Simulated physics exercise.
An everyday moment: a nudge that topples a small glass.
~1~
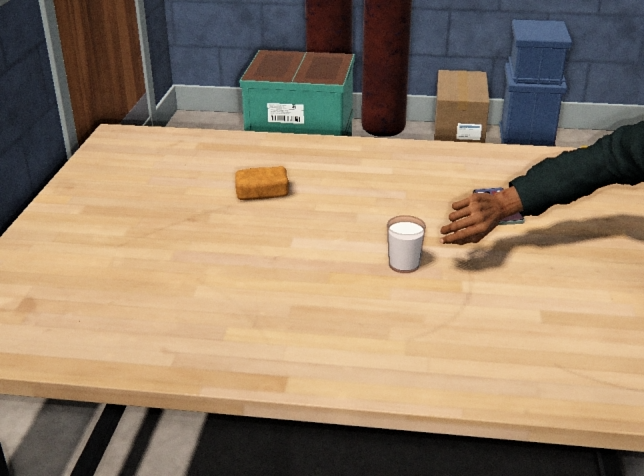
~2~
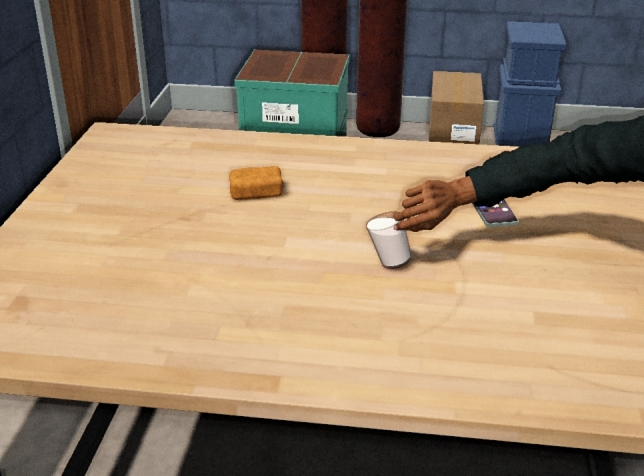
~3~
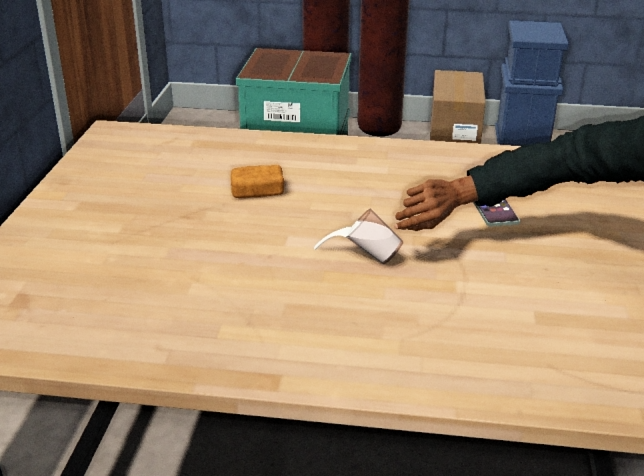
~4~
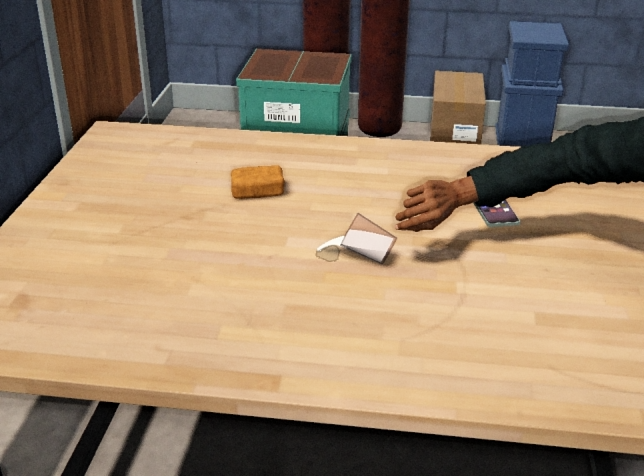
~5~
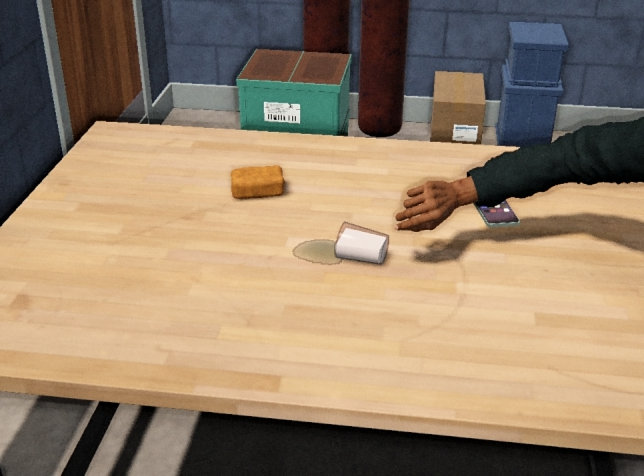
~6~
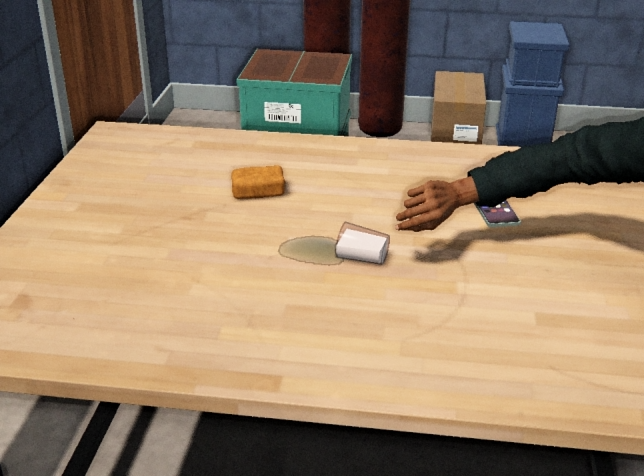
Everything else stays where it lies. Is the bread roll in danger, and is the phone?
As for the bread roll, it gets wet; the phone stays dry.
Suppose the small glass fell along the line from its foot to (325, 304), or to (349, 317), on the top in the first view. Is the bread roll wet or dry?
At the first place it escapes, at the second it escapes.
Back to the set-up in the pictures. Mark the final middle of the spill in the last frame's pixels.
At about (213, 230).
Next, the puddle covers about as much as a tray; the bread roll is clear of it; the phone is clear of it.
After that, the puddle covers about as much as a big tray; the bread roll is in it; the phone is clear of it.
Finally, the puddle covers about as much as a big tray; the bread roll is in it; the phone is clear of it.
